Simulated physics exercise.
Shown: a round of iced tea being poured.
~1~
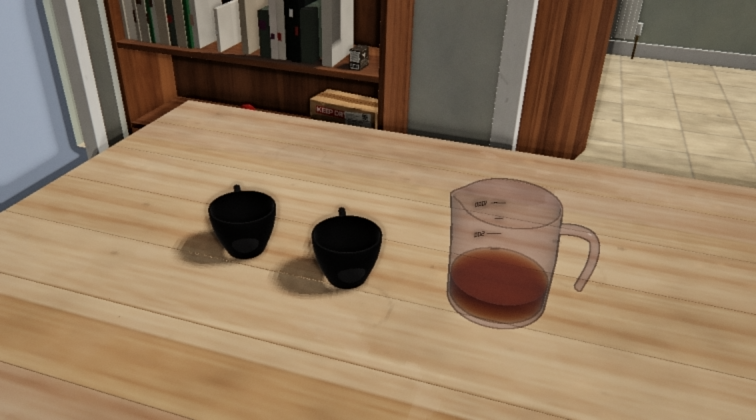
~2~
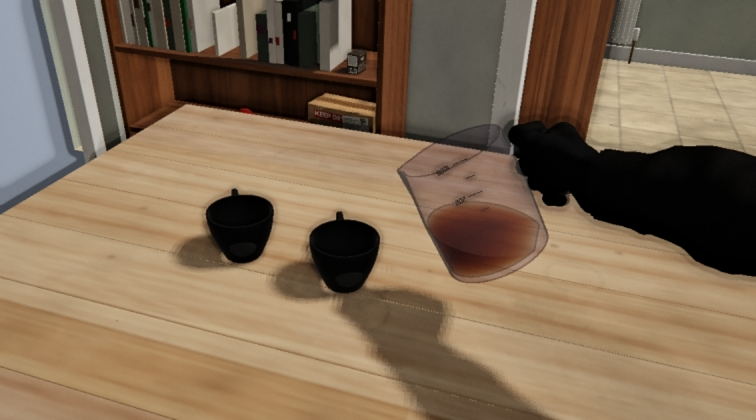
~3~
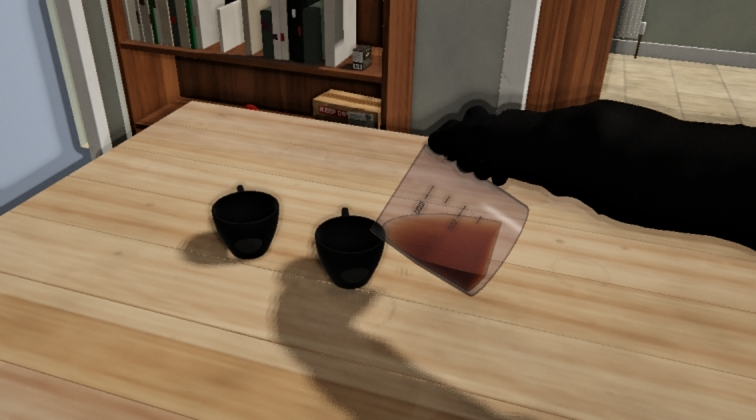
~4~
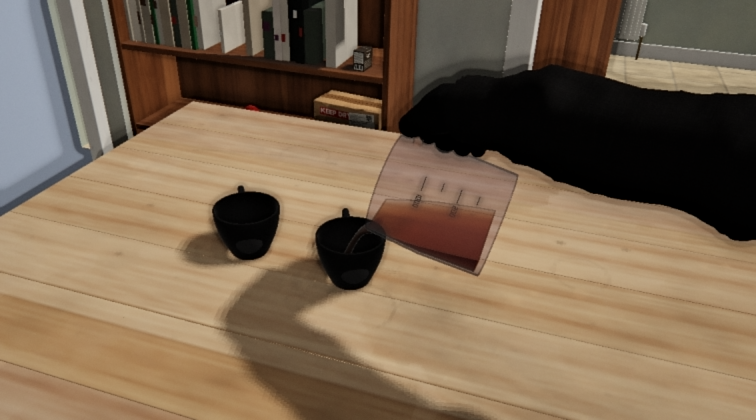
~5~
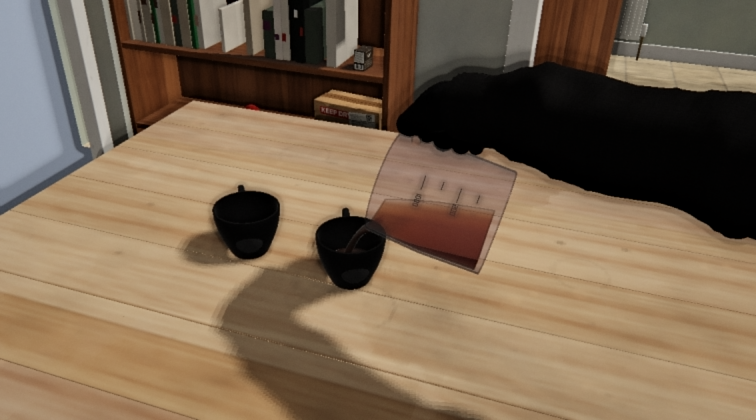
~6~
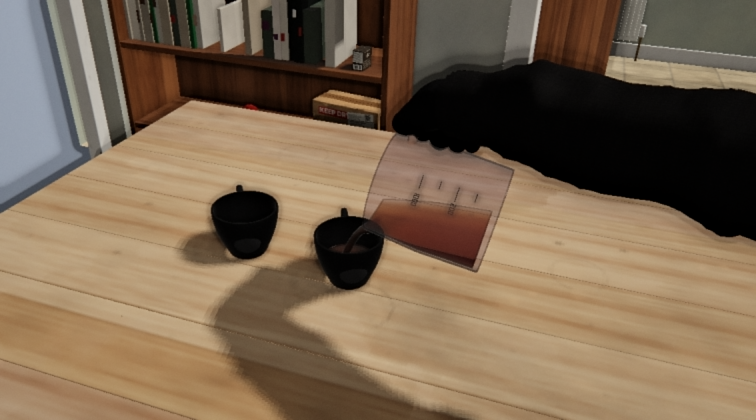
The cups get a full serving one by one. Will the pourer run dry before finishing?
Yes, the supply runs dry first.
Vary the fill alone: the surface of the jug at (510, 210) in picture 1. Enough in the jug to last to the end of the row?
My take is that the supply lasts the distance.
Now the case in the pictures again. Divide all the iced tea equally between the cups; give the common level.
I'd say around 70 percent.
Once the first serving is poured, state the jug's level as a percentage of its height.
It comes to around 5 percent, by my reckoning.
Next, the first is about two thirds full.
After that, the first is done and the jug has about a quarter of its load.
Finally, the jug is empty with one filled and the next at about a third of a serving.
